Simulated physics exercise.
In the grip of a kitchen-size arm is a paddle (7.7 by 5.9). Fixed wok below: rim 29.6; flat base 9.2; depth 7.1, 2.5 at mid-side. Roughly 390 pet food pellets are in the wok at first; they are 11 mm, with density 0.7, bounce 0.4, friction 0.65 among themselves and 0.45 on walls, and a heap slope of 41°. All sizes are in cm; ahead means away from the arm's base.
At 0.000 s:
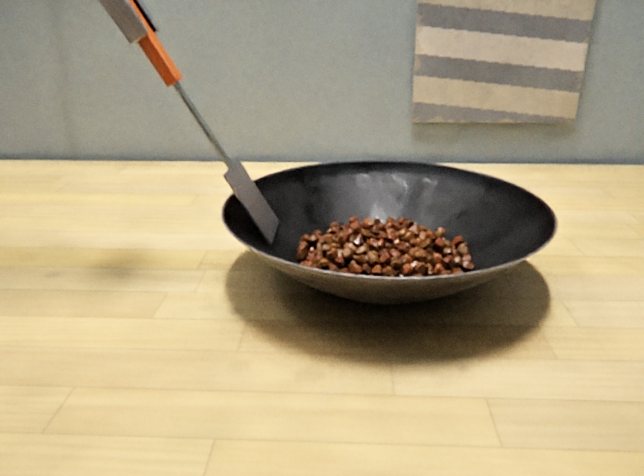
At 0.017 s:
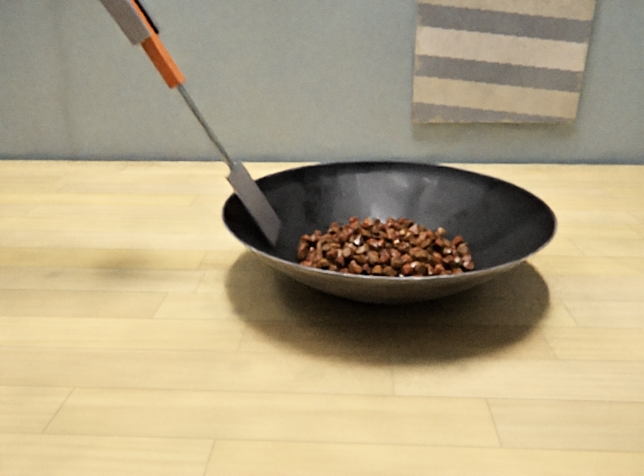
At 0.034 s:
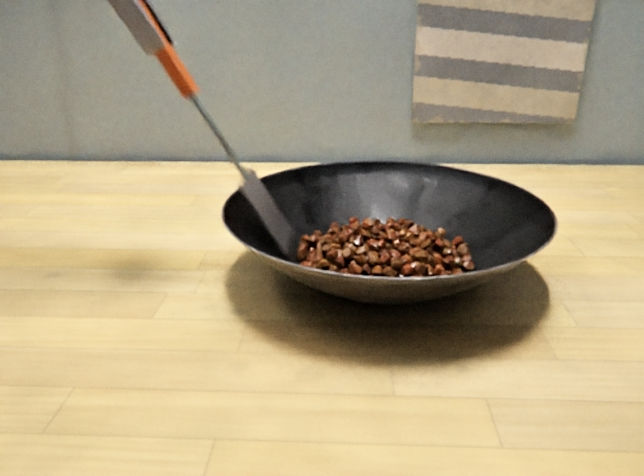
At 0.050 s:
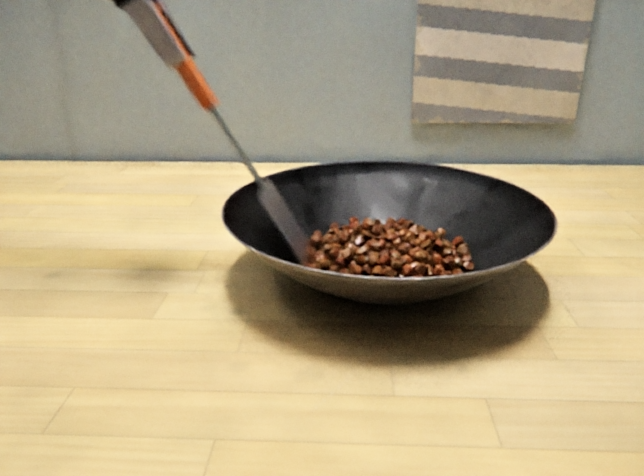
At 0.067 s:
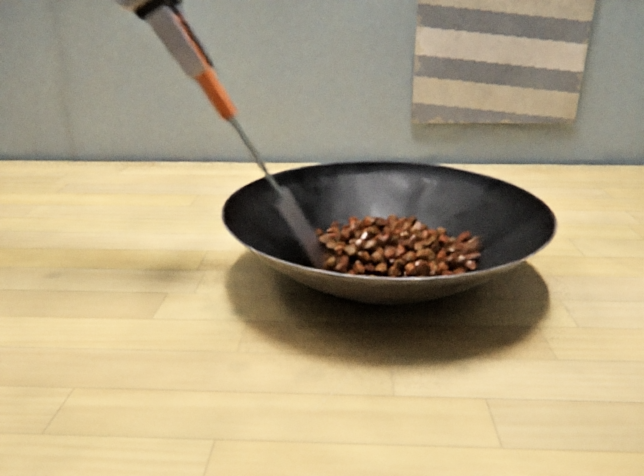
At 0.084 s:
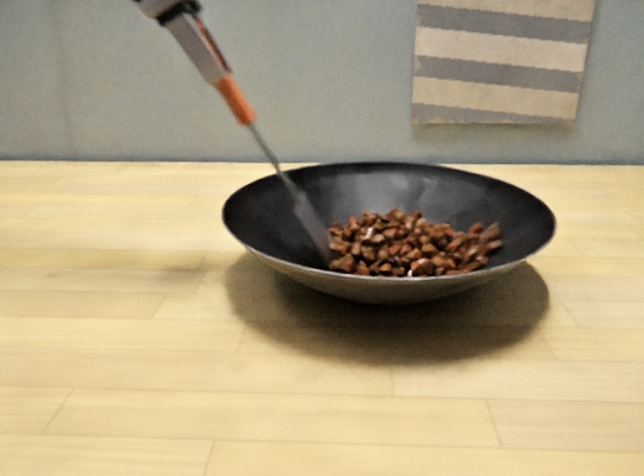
The video shows a gray paddle with an orange section on its handle sliding down the left inside of a dark wok on a light wooden surface, then pushing a heap of brown pellets slightly to the right.
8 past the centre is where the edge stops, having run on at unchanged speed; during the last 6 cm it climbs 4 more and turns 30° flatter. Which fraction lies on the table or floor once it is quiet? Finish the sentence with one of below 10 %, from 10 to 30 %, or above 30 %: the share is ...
The share is from 10 to 30 %.
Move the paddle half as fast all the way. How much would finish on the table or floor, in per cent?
Roughly 0 in a hundred.
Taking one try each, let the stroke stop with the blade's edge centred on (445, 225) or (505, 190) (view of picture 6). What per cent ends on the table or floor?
Respectively some 5 and 35 percent end on the table or floor.
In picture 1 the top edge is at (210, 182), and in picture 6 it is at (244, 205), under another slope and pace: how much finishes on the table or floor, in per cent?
My guess would be close to 0 per cent.
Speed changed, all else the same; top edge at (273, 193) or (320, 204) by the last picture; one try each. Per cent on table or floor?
Estimates: Near 5 %, near 25 %.
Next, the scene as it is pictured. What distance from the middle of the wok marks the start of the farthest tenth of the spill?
I reckon it's some 35 centimetres.
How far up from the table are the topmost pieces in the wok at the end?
Roughly 7.0 centimetres.
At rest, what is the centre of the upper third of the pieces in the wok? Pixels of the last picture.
Centre: Roughly (479, 241).
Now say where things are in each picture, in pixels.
The first frame shows paddle top edge at (230, 165), sloping 60°; upper third of the load around (384, 247), from x 300 to 470, top at y 220; 394 in the wok.
The second frame shows paddle top edge at (233, 167), sloping 60°; upper third of the load around (384, 248), from x 300 to 470, top at y 220.
The third frame shows paddle top edge at (245, 176), sloping 60°; upper third of the load around (384, 248), from x 300 to 470, top at y 220.
The fourth frame shows paddle top edge at (263, 187), sloping 60°; upper third of the load around (385, 248), from x 305 to 470, top at y 220.
The fifth frame shows paddle top edge at (281, 196), sloping 60°; upper third of the load around (391, 244), from x 310 to 475, top at y 220.
The sixth frame shows paddle top edge at (299, 202), sloping 60°; upper third of the load around (404, 241), from x 310 to 495, top at y 215; 394 in the wok.
By 0.13 s, sloping 60°, highest piece 7 above the table; 394 in the wok.
By 0.17 s, sloping 50°, highest piece 9 above the table; 390 in the wok, 4 on the blade or in flight.
By 0.39 s, sloping 30°, highest piece 9 above the table; 332 in the wok, 25 on the table or floor, 37 on the blade or in flight.
By 1.44 s, sloping 30°, highest piece 8 above the table; 332 in the wok, 62 on the table or floor.
Final count, 332 in the wok, 62 on the table or floor. That is 16 % on the table or floor.
